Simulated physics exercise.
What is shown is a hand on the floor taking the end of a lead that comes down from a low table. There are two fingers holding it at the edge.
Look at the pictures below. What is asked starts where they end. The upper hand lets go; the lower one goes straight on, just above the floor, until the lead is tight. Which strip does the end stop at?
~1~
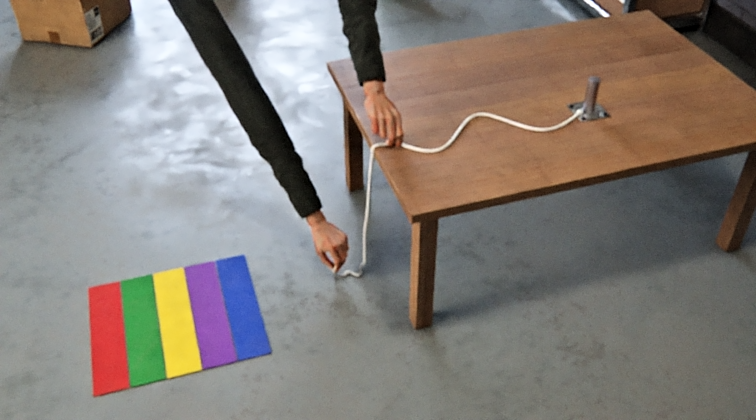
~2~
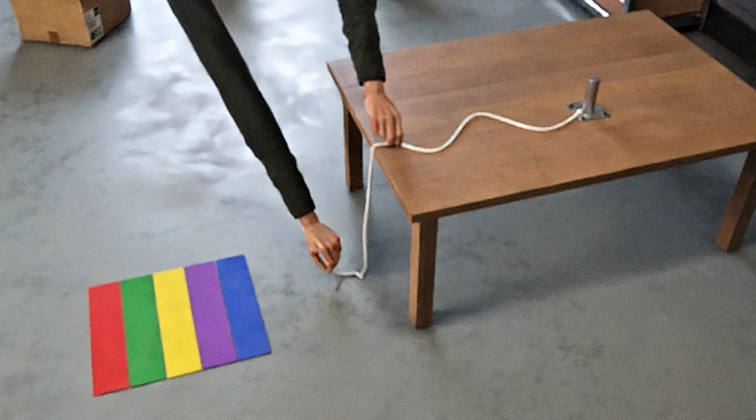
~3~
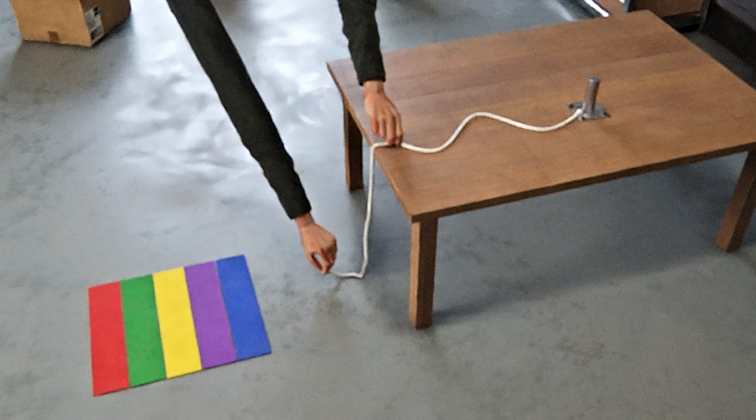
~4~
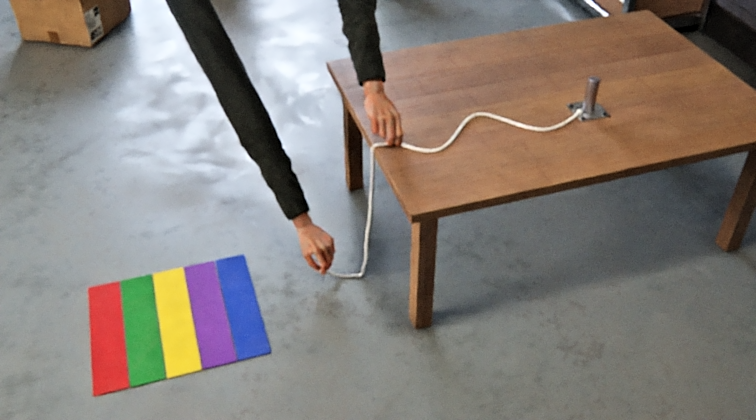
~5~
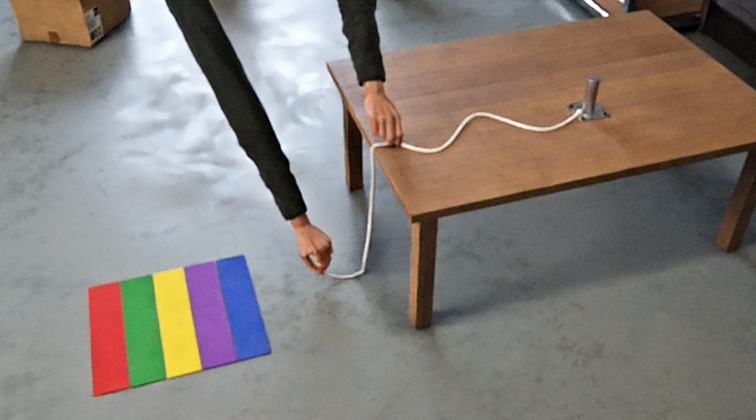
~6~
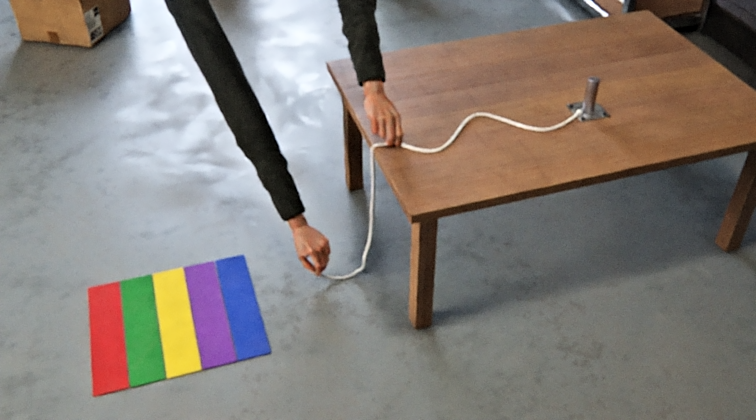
The yellow one.
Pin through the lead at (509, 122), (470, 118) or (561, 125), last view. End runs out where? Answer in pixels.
In order: (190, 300), then (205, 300), then (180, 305).
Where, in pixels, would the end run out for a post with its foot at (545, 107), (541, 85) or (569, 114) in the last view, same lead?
In that order: (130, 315), (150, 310) and (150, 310).
Early on, end near (244, 288); over blue.
Midway, end near (199, 299); over purple.
At the end of the slack, end near (173, 304); over yellow. Over yellow.
